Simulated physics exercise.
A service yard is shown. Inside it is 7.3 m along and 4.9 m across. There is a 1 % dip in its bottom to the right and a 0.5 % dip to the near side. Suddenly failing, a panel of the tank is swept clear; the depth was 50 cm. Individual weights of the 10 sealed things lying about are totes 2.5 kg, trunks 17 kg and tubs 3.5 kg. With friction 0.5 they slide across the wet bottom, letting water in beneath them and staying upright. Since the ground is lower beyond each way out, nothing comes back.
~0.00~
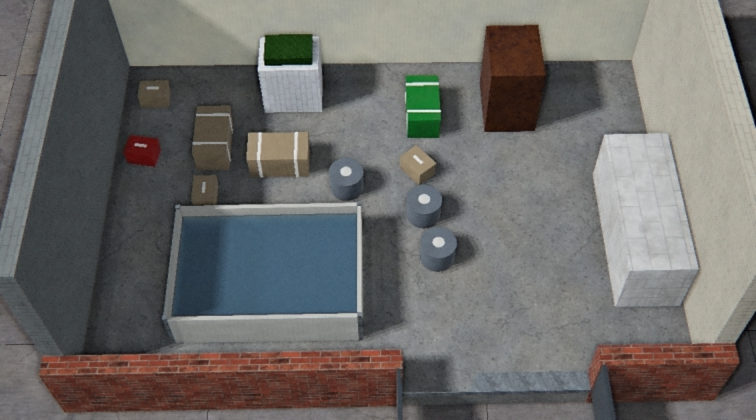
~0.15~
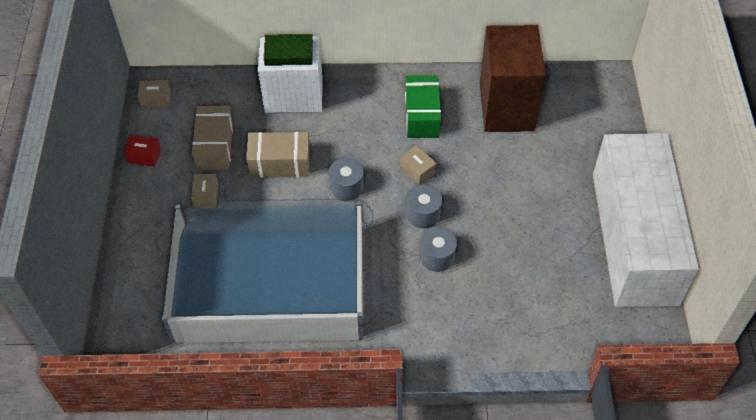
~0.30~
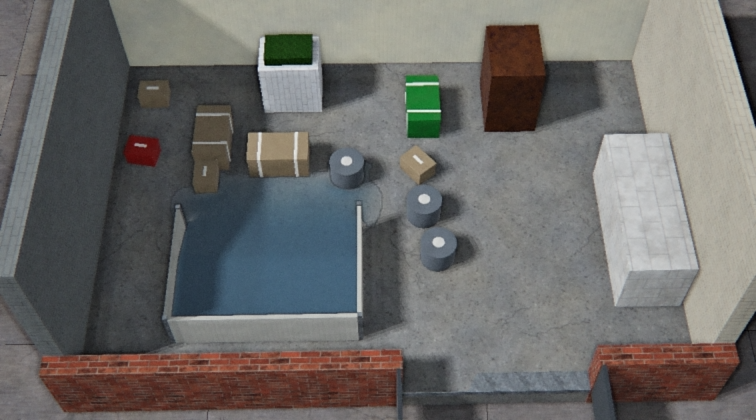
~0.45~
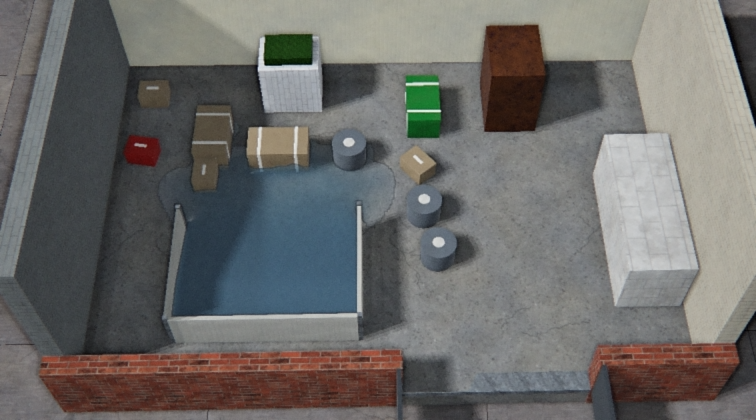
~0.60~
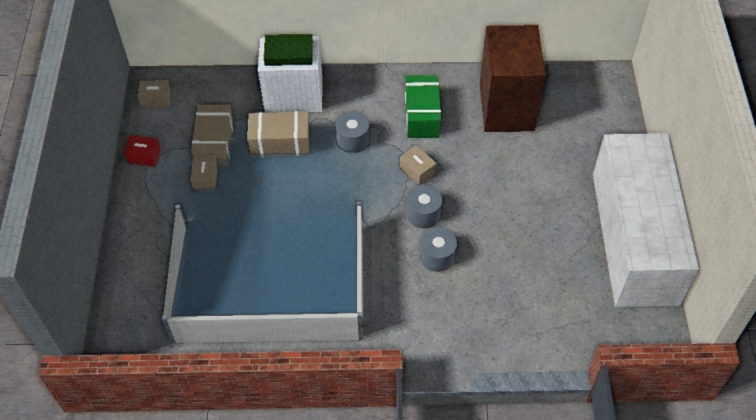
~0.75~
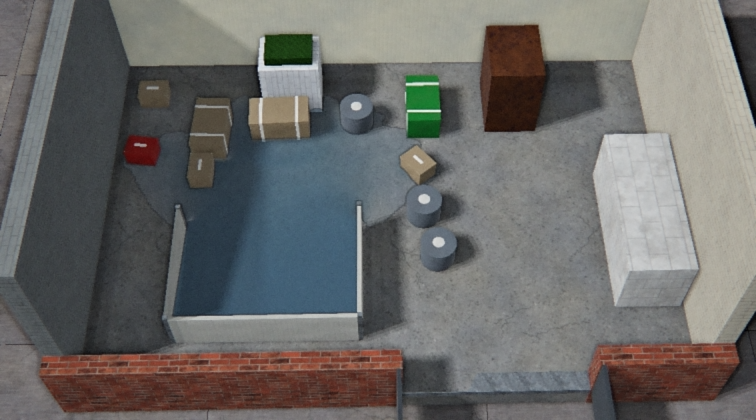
A tank of water loses its back panel and floods outward, pushing nearby boxes and a drum.
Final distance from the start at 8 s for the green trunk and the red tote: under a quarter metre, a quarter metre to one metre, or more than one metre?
The green trunk strays a long way, the red tote strays a long way.
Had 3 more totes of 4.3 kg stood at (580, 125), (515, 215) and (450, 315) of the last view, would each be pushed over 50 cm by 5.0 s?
Listed order gives within the limit, above the limit, within the limit.
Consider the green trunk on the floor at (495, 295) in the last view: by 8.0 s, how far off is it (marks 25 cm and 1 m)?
Observed: Object is barely disturbed.
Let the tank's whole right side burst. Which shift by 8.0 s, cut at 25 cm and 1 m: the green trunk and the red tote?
Log: Green trunk negligible displacement; red tote negligible displacement.
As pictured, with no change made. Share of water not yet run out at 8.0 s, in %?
Around 96 per cent of the water is still in there.
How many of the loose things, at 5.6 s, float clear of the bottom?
It comes to 7.
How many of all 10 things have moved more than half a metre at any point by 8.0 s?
Answer: 10.
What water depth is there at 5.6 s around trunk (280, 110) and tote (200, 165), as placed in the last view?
Roughly 8 and 7 cm.
After 1.6 s the green trunk is near (433, 93), 0.2 m from its start, aground; the red tote is near (131, 126), 0.3 m from its start, afloat; 0 of 10 are out; 5 afloat.
After 3.6 s the green trunk is near (469, 110), 0.7 m from its start, afloat; the red tote is near (118, 201), 1.0 m from its start, afloat; 0 of 10 are out; 7 afloat.
After 5.6 s the green trunk is near (571, 218), 2.7 m from its start, aground; the red tote is near (99, 349), 3.1 m from its start, afloat; 0 of 10 are out; 7 afloat.
After 8.0 s the green trunk is near (604, 323), 4.0 m from its start, afloat; the red tote is near (94, 344), 3.0 m from its start, afloat; 0 of 10 are out; 8 afloat.
